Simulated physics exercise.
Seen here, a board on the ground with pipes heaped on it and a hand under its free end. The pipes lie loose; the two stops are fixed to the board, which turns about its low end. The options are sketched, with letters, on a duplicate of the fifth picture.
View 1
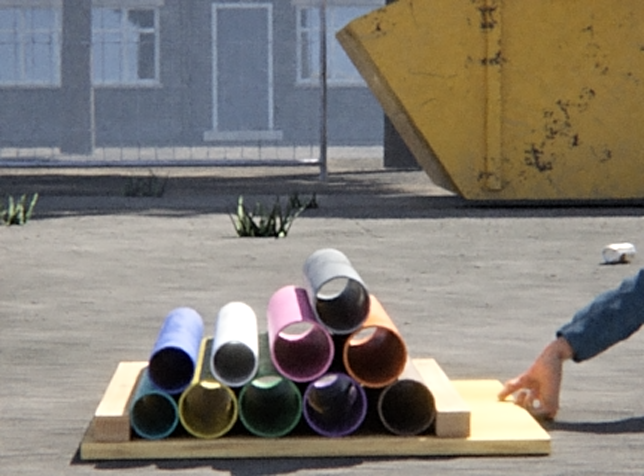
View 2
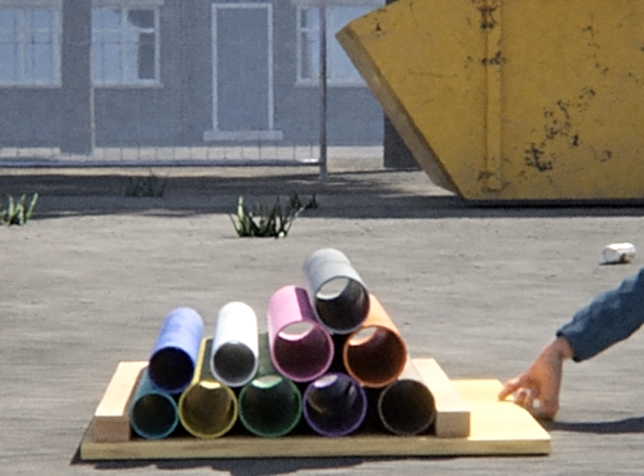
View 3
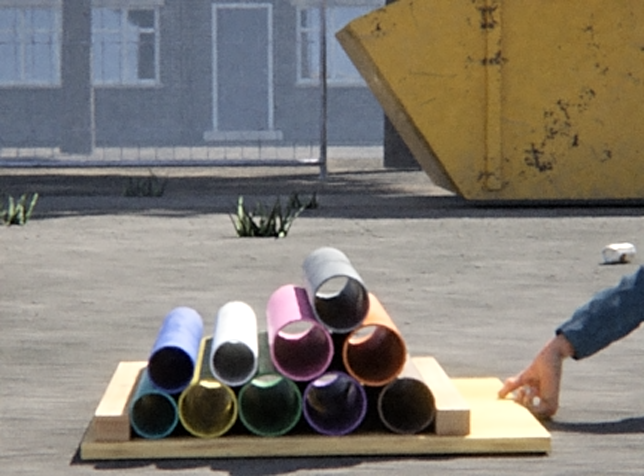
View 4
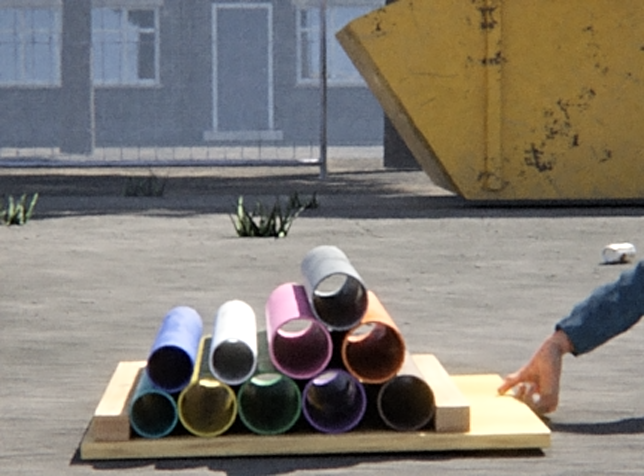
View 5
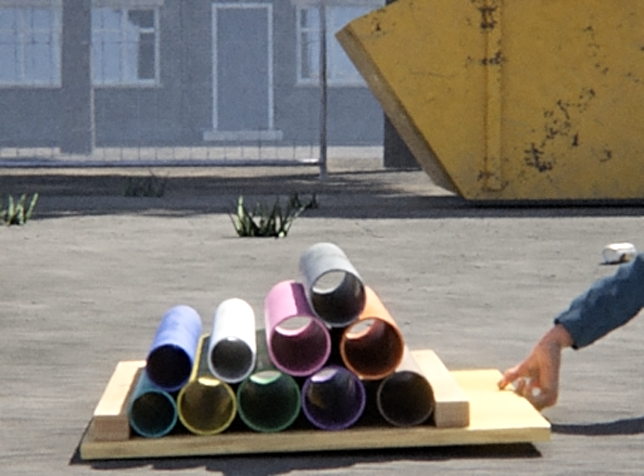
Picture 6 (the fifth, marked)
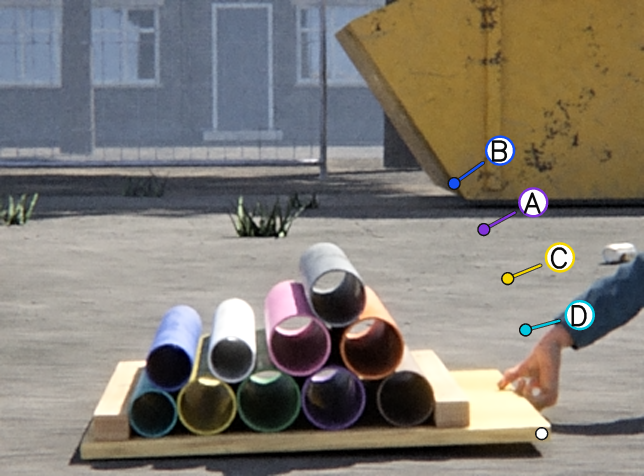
On bare ground outdoors, a hand slightly raises the right end of a board stacked with colourful pipes.
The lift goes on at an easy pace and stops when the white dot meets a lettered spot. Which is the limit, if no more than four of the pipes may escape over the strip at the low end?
At most to A.
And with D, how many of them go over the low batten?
With D, none.
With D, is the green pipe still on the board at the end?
Yes.
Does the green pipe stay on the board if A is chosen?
Yes, with A.
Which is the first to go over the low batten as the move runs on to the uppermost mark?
It is the blue one.
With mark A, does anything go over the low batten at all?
At A: Yes.
On the marked copy, A at (484, 230); B at (454, 184); C at (508, 278); D at (526, 330); the white dot at (541, 433).
Following A. Soon after the start, board at 21°.
Later, board at 28°.
In the end, board at 28°, four over the low batten (blue, white, pink, grey).
As for the rest, B five over the low batten; C one over the low batten (blue); D none over the low batten.
